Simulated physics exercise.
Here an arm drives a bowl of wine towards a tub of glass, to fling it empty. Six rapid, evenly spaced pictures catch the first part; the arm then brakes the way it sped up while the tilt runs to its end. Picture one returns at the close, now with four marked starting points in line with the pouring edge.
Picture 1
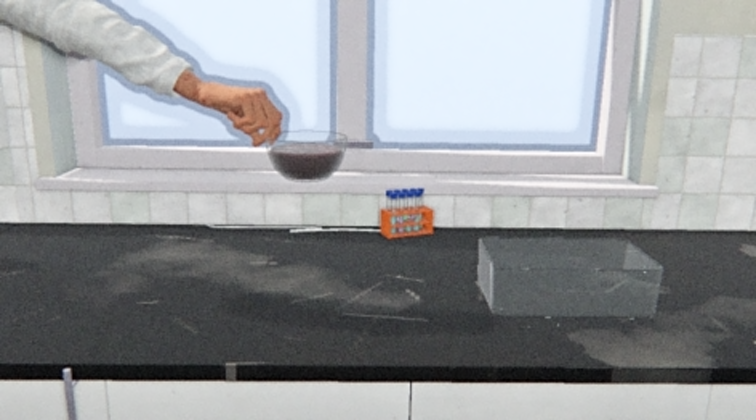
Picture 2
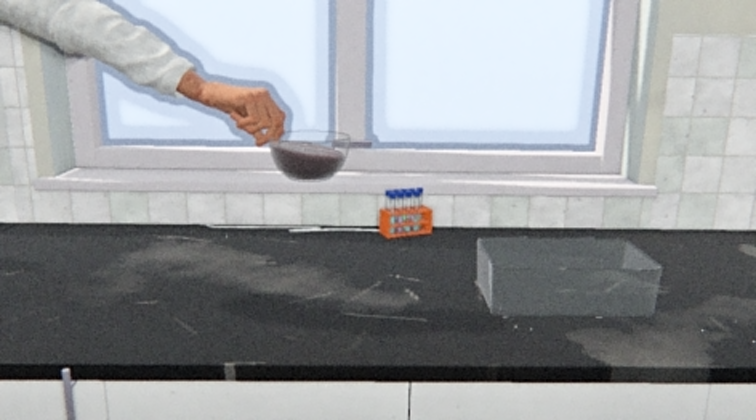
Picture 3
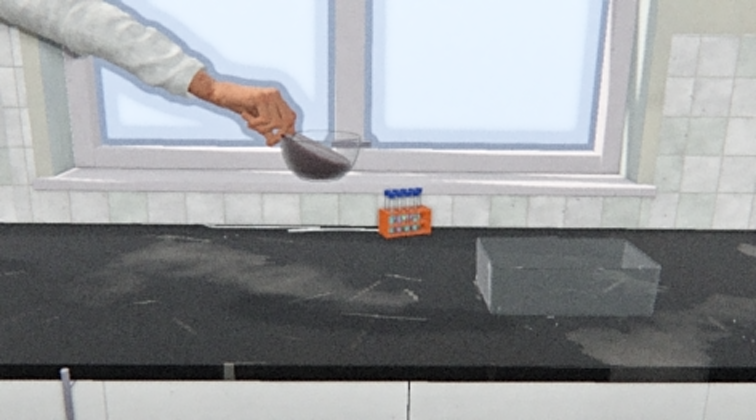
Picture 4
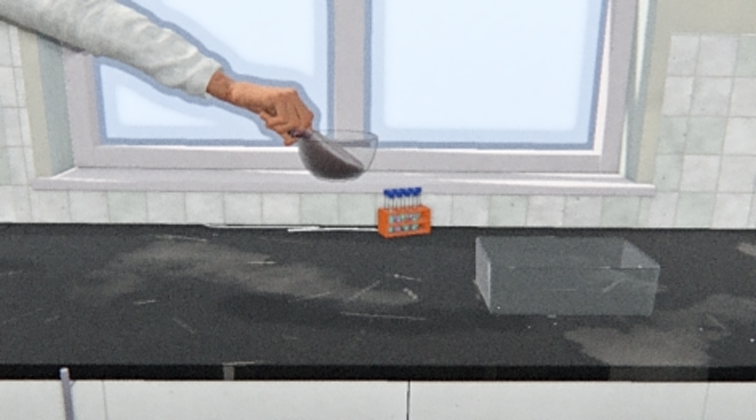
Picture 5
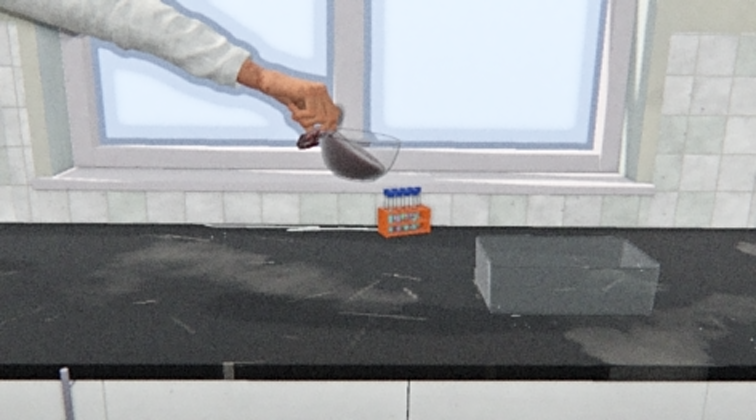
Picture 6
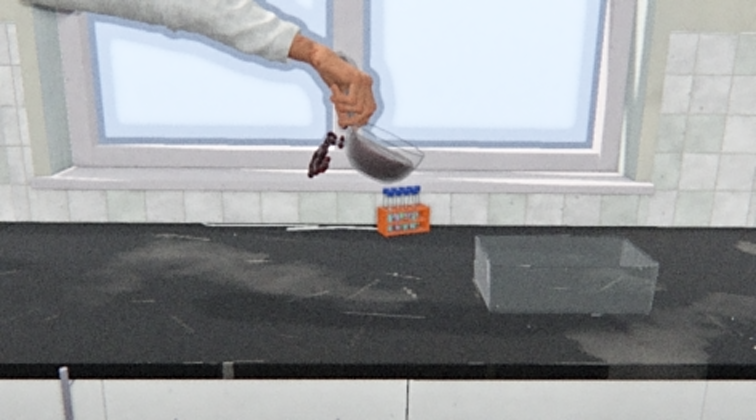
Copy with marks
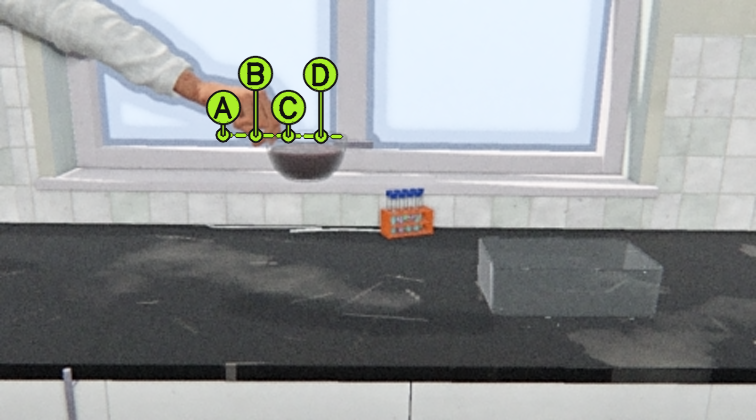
Glass bowl of dark wine being carried right by a hand and tilting above a counter, dark liquid slopping over its left side.
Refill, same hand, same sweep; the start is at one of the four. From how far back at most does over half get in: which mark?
D will do.
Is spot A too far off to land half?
Yes.
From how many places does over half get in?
One of them.
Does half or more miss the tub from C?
Yes, it does.
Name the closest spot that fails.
Here it is spot C.
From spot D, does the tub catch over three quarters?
No, less.
On the marked copy, A at (223, 135); B at (255, 135); C at (288, 135); D at (320, 136).
If A is chosen, about 0 % lands in the tub, 100 % falls short.
If B is chosen, about 2 % lands in the tub, 96 % falls short.
If C is chosen, about 35 % lands in the tub, 58 % falls short and 7 % goes beside or beyond.
If D is chosen, about 64 % lands in the tub, 25 % falls short and 11 % goes beside or beyond.
